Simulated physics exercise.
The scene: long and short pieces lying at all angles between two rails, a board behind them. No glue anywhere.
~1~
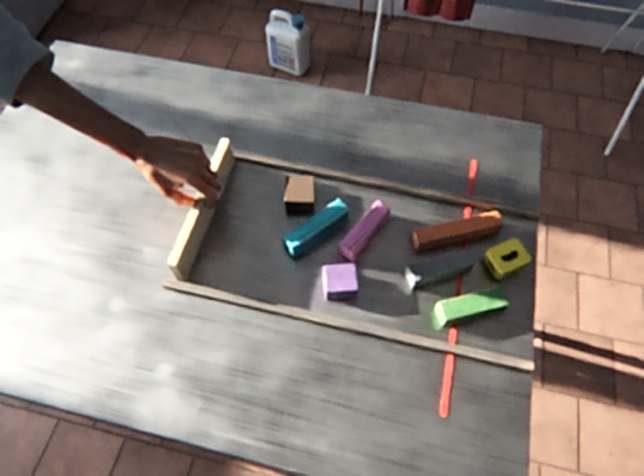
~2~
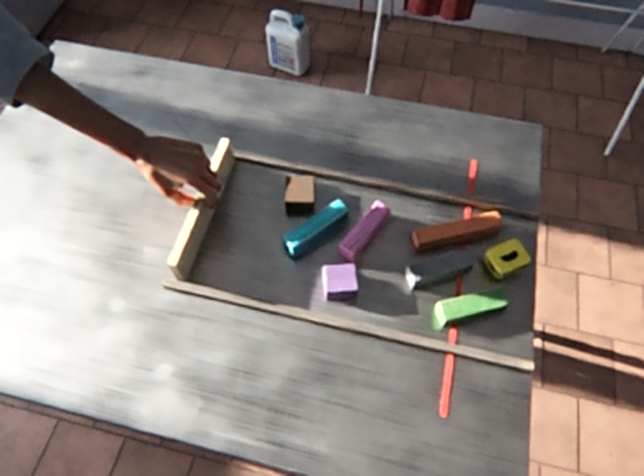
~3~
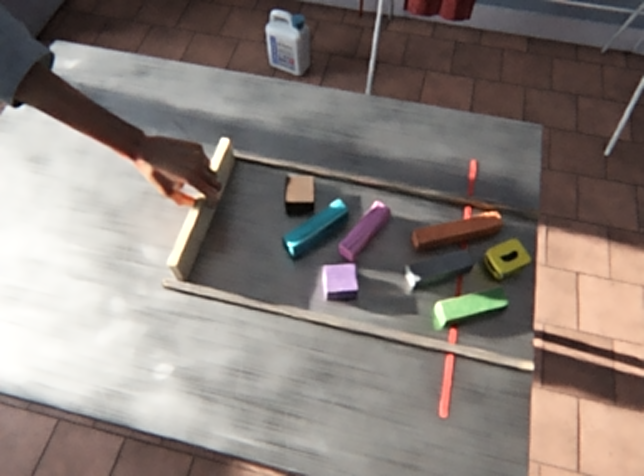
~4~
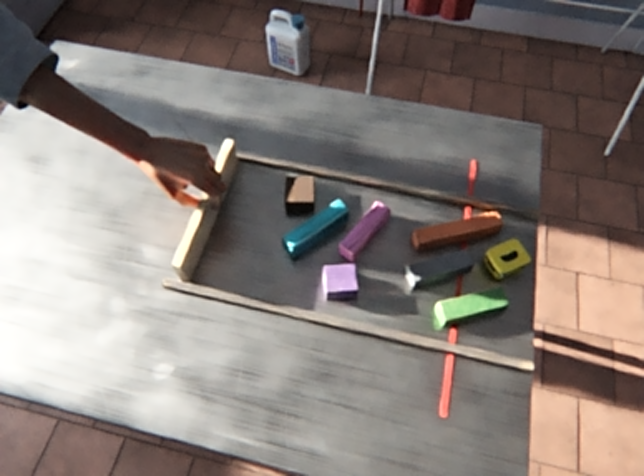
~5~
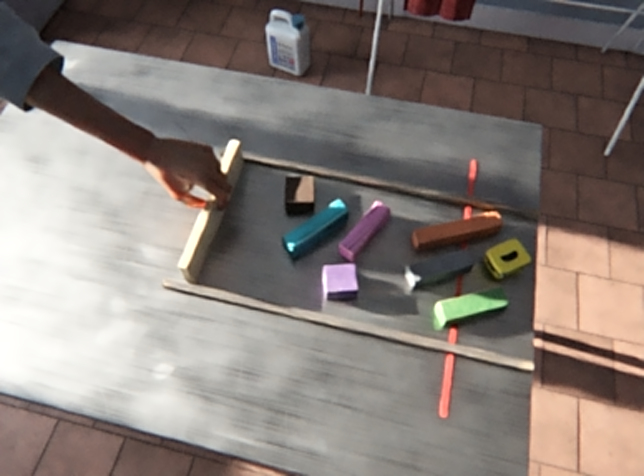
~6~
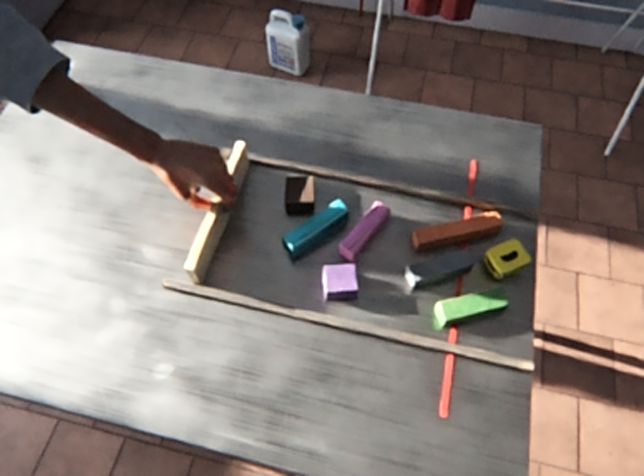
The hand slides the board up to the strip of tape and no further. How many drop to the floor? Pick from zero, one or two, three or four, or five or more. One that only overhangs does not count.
Outcome: The number that fall off is one or two.
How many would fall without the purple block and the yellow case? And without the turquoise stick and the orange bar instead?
Fallen: 1, and 0 in the other try.
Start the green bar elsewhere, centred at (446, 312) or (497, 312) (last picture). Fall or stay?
In that order, it stays on; holds on.
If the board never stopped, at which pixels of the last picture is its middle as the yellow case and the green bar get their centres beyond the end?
Near (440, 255) and (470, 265).
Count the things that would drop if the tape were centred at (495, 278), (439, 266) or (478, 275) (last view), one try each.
Down on the floor: 5, 0 and 4.
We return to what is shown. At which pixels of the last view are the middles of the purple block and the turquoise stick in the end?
The purple block at (474, 317), the turquoise stick at (492, 266).
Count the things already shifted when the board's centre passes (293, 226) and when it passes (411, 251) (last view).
At the one place 2, at the other 8.
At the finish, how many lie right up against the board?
3 of them.
Soon after, none off yet; yellow case at rest near (506, 260); green bar at rest near (472, 306); orange bar at rest near (457, 231).
At rest, the number that fall off is one or two; fallen, orange bar and yellow case.
